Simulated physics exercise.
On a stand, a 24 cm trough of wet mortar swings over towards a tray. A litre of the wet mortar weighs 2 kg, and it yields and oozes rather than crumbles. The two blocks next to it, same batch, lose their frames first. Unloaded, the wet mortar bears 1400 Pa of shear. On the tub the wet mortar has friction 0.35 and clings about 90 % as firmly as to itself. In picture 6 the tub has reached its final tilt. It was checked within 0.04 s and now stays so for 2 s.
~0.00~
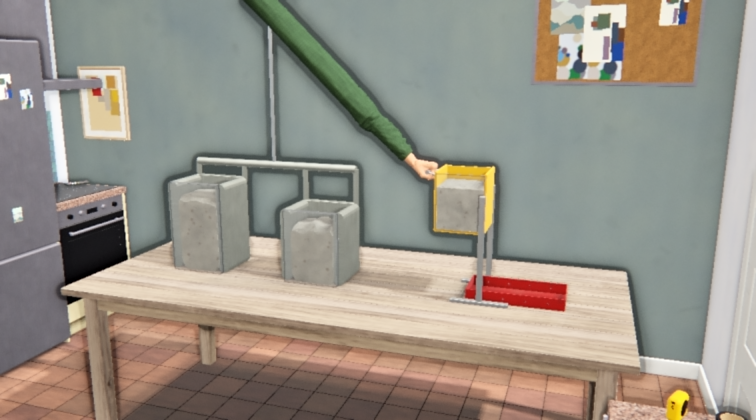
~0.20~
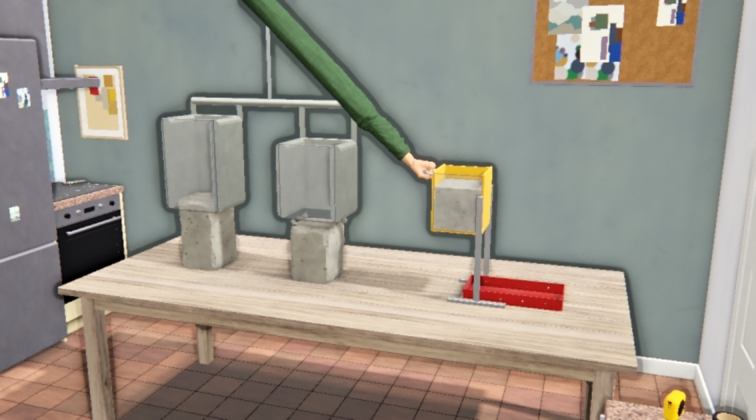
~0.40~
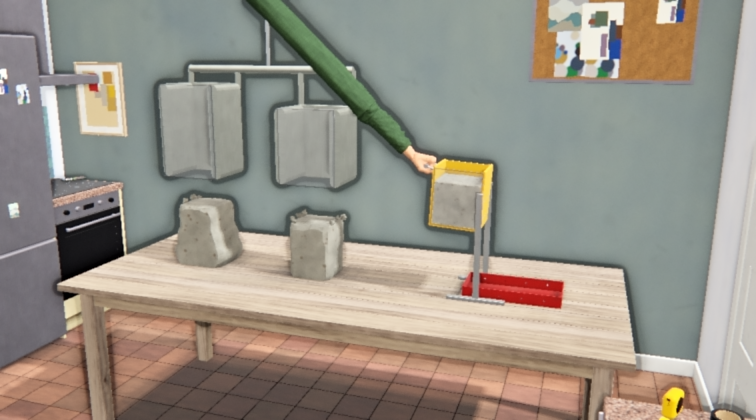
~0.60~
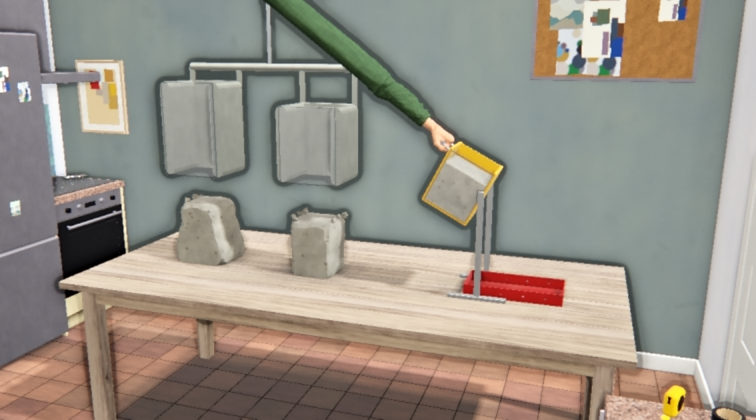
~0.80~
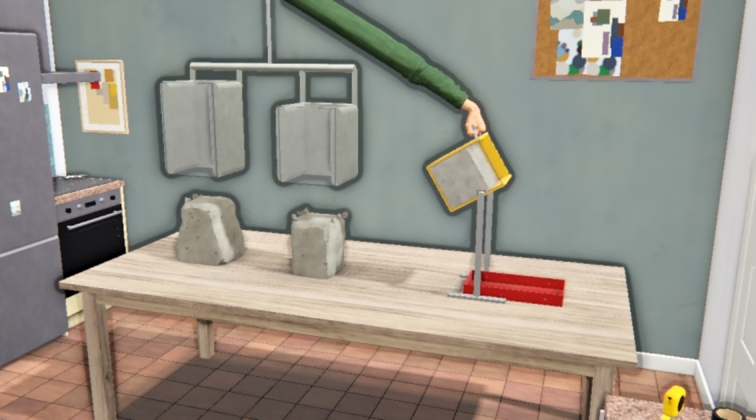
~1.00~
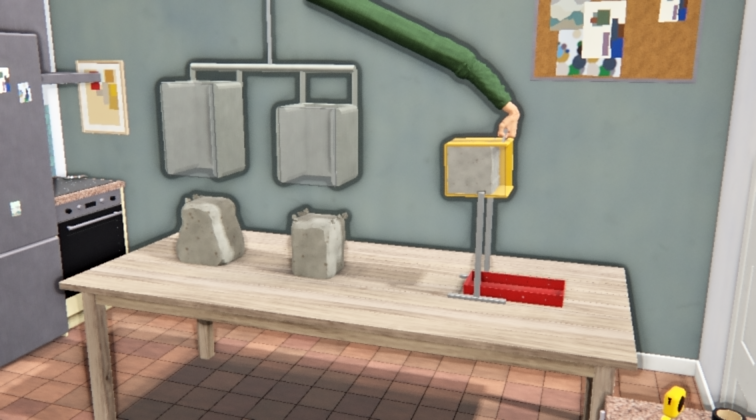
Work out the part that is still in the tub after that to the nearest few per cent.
It comes to some 100 %.
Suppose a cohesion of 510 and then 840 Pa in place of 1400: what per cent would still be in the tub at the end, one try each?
In turn about 80 %, 100 %.
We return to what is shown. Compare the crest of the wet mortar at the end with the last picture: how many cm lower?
About 0 cm.
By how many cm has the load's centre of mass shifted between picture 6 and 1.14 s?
About 0 cm.
By 1.14 s, the tub is at 87 degrees and holds 100 %.
By 1.31 s, the tub is at 87 degrees and holds 100 %.
By 1.48 s, the tub is at 87 degrees and holds 100 %.
By 1.65 s, the tub is at 87 degrees and holds 100 %.
By 3.00 s, at the end, the tub is at 87 degrees and holds 100 %.
